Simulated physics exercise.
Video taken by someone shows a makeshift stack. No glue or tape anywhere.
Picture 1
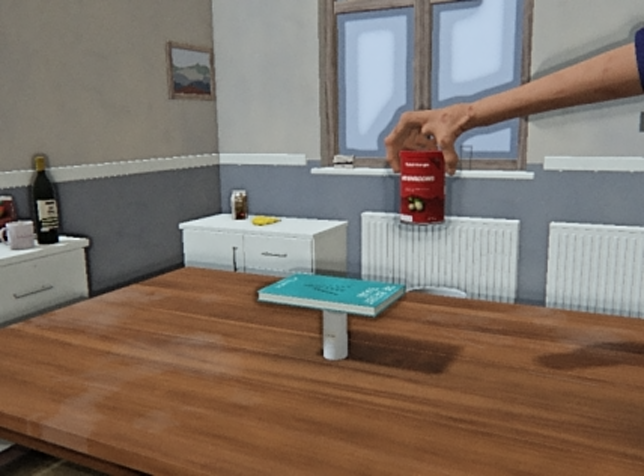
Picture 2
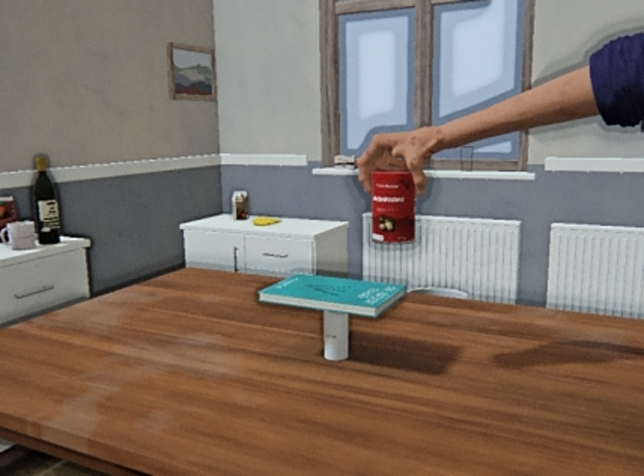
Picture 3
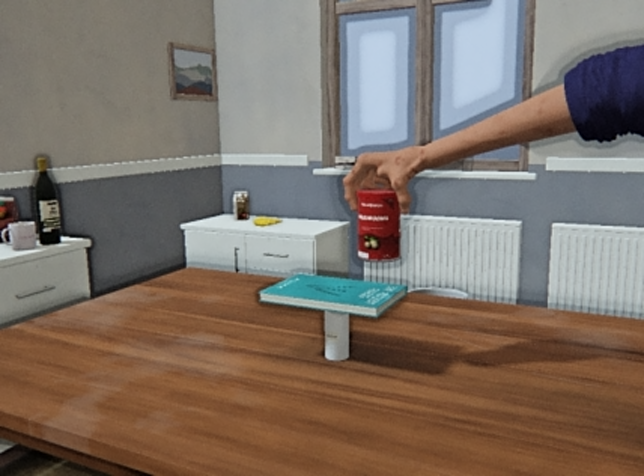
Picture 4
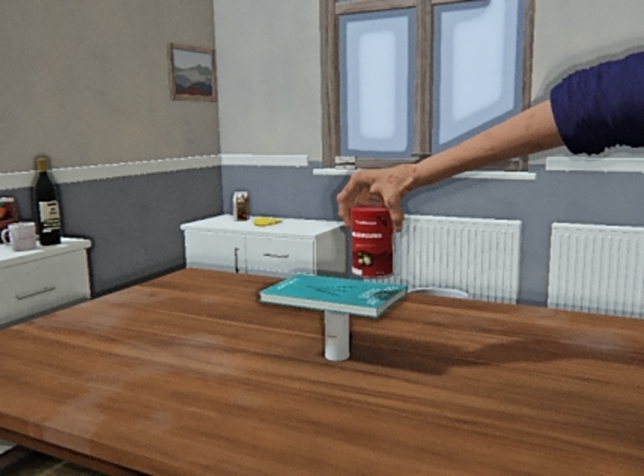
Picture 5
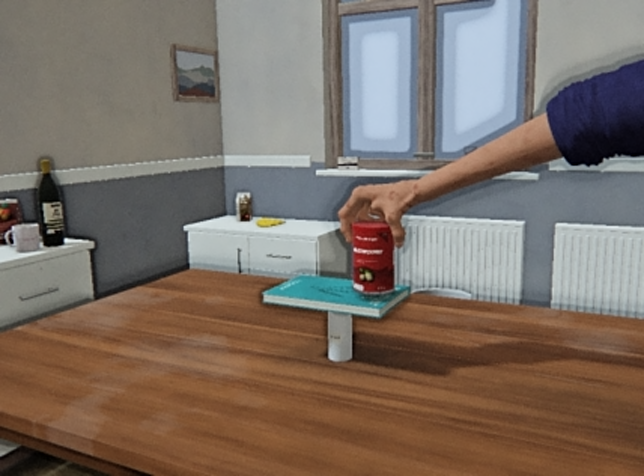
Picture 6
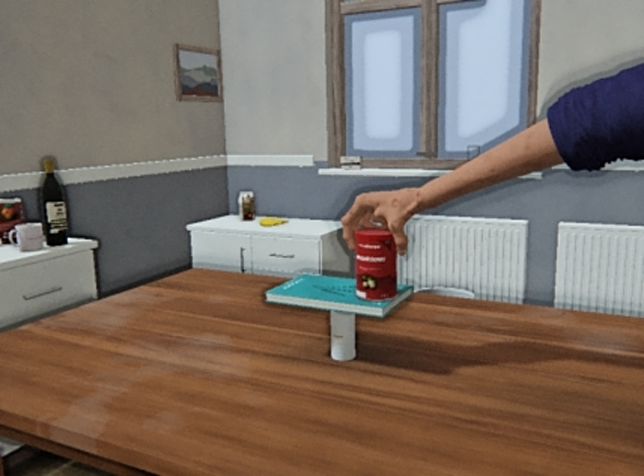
At the start, a hand holds a red tin in the air above a teal book balanced on a white shaker on a wooden table. The hand moves the tin left and lowers it steadily toward the book. By the end, the tin is on the book's right side, with the hand still gripping its top.
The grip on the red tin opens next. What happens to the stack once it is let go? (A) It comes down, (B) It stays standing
Answer: A.
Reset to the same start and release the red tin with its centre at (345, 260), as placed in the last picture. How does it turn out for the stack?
What happens next is that it remains standing.
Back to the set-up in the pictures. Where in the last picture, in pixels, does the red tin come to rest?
Look near (442, 374) in the final picture.
Then, 0.40 s after the last picture, red tin now fallen; turquoise book tipped 56° from how it was.
Then, 0.50 s after the last picture, turquoise book tipped 58° from how it was.
Then, 0.70 s after the last picture, white shaker and turquoise book now fallen.
At rest, fallen, white shaker, red tin and turquoise book. Seen from the same camera at the end, red tin near (442, 374). The stack gives way.
